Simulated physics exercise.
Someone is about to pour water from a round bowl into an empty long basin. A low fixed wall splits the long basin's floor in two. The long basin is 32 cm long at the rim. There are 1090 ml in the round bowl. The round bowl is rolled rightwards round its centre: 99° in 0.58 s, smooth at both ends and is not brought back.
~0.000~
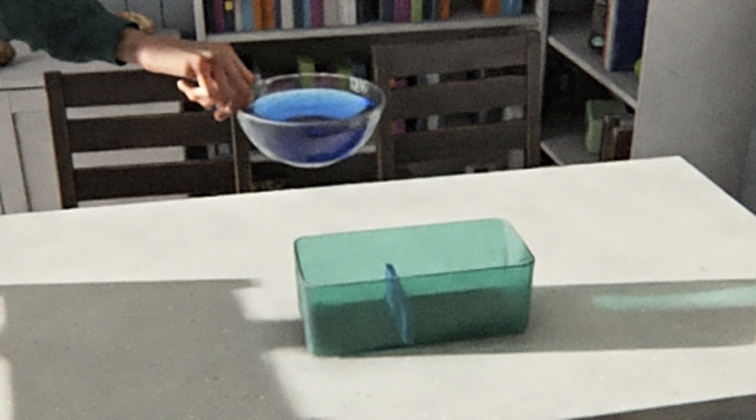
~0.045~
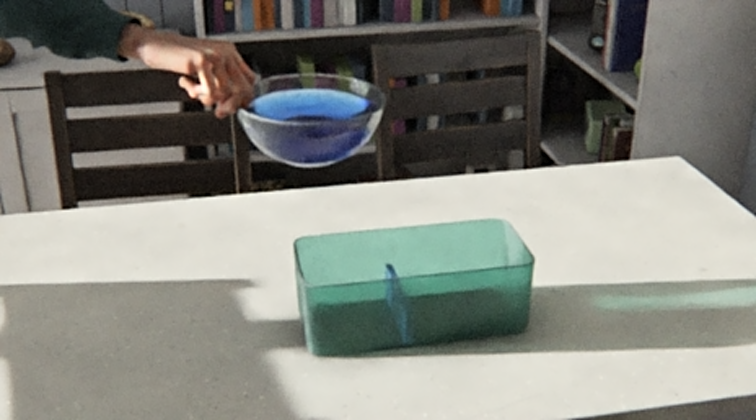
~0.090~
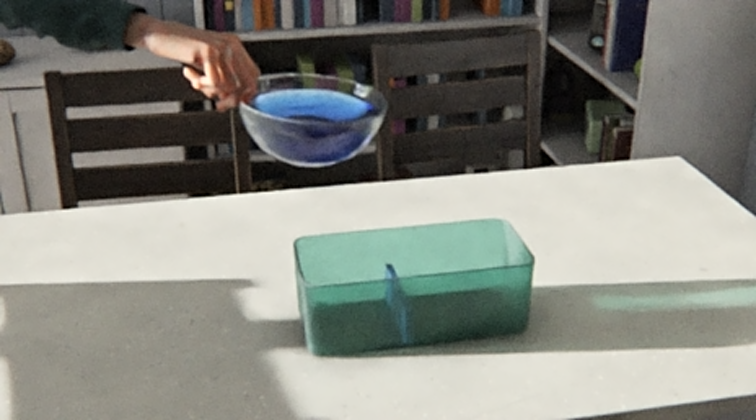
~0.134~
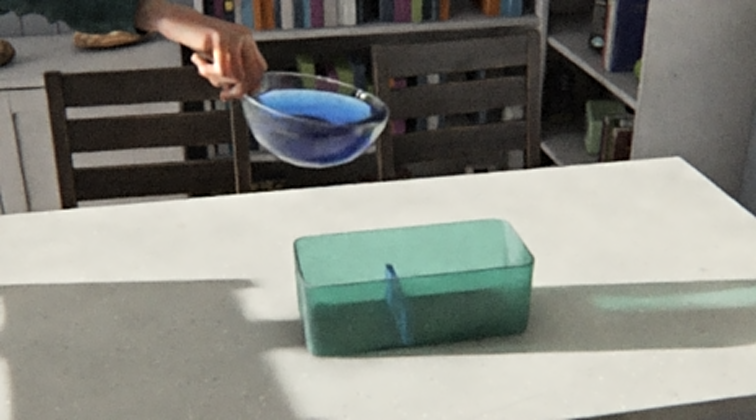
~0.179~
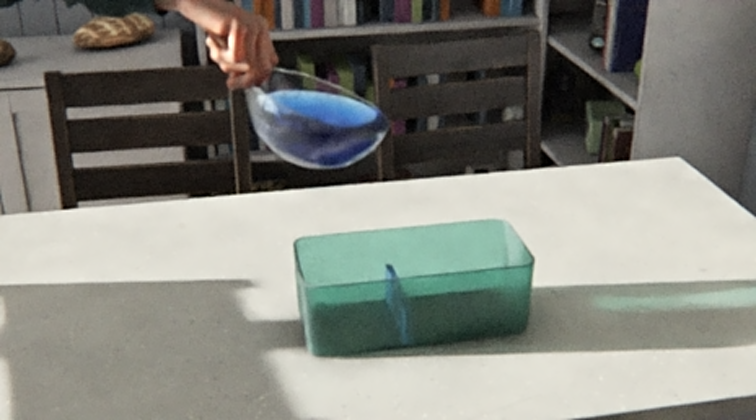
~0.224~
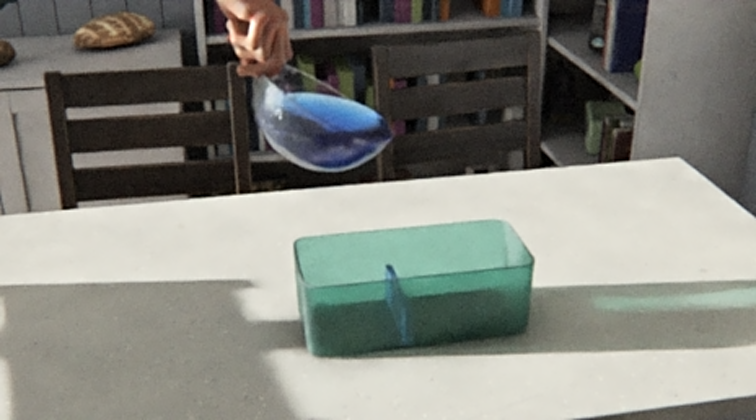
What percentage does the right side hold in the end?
Roughly 61 per cent is past the wall.
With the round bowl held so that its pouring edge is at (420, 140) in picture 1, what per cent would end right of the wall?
Then about 65 per cent.
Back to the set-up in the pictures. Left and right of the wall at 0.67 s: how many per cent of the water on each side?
Near 18 on the left, 62 on the right.
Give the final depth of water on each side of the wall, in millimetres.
Left about 16 mm, right about 28 mm.
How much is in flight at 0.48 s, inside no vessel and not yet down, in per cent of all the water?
Near 64 in a hundred.
After 0.48 s the tilt is 92° and 10 per cent is still to pour, 0 is left of the wall and 25 right of it.
After 0.67 s the tilt is 99° and 0 per cent is still to pour, 17 is left of the wall and 62 right of it.
After 0.87 s the tilt is 99° and 0 per cent is still to pour, 23 is left of the wall and 54 right of it.
After 1.08 s the tilt is 99° and 0 per cent is still to pour, 25 is left of the wall and 64 right of it.
In the end 28 per cent lies left of the wall, 61 right of it and 11 outside.
